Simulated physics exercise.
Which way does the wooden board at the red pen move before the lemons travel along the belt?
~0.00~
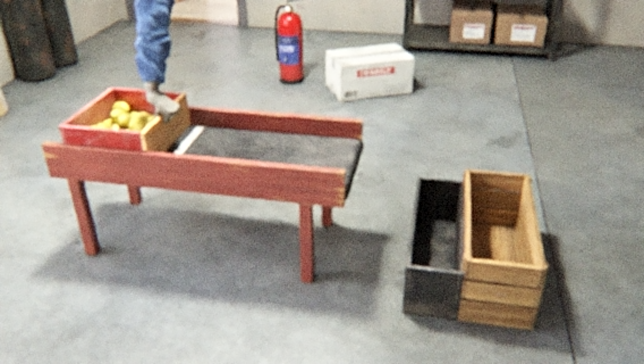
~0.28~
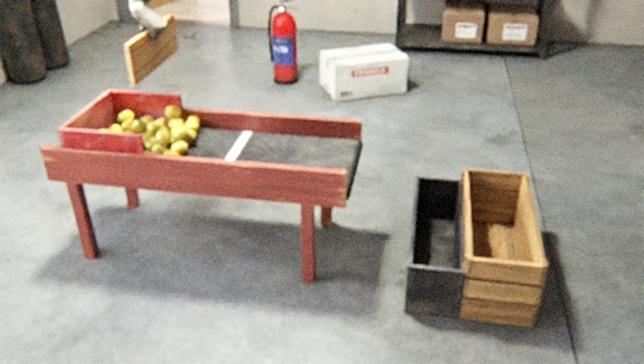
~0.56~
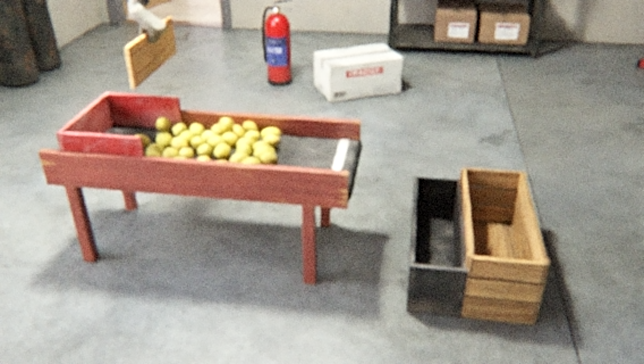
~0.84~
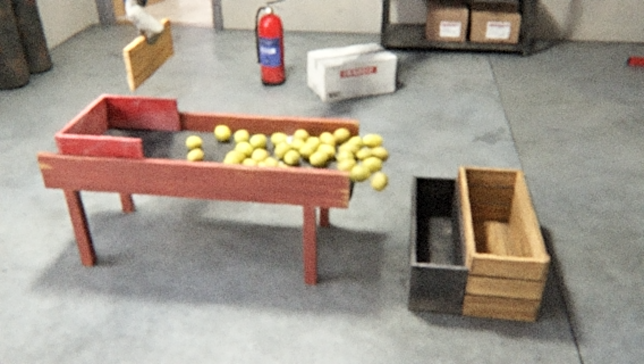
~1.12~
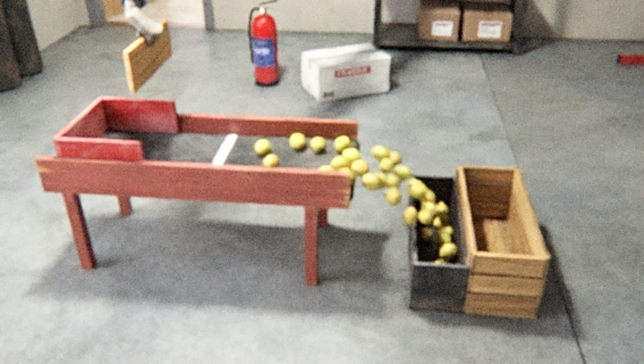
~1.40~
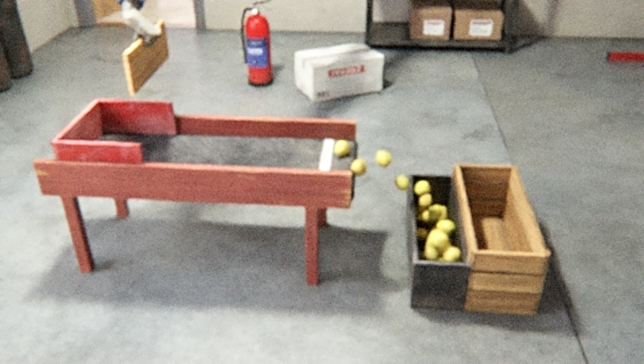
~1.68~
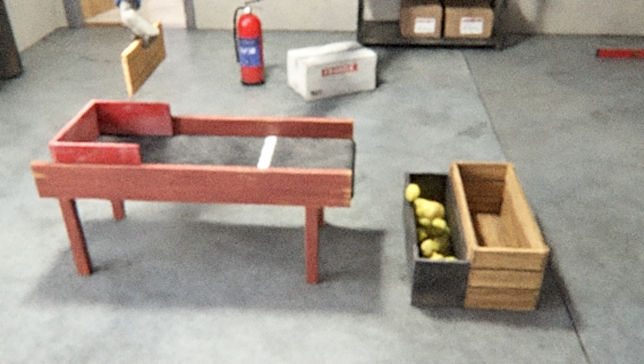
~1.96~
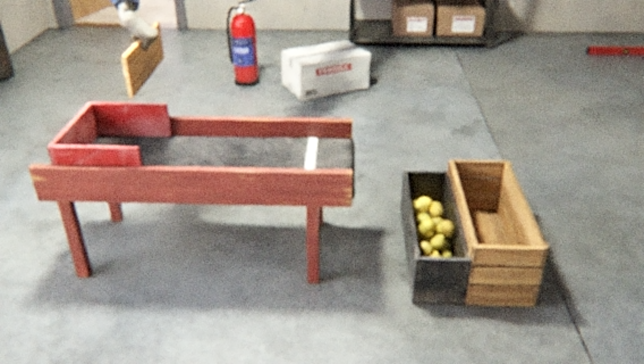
It moves up, lifted clear of the pen, and stays raised above the belt.
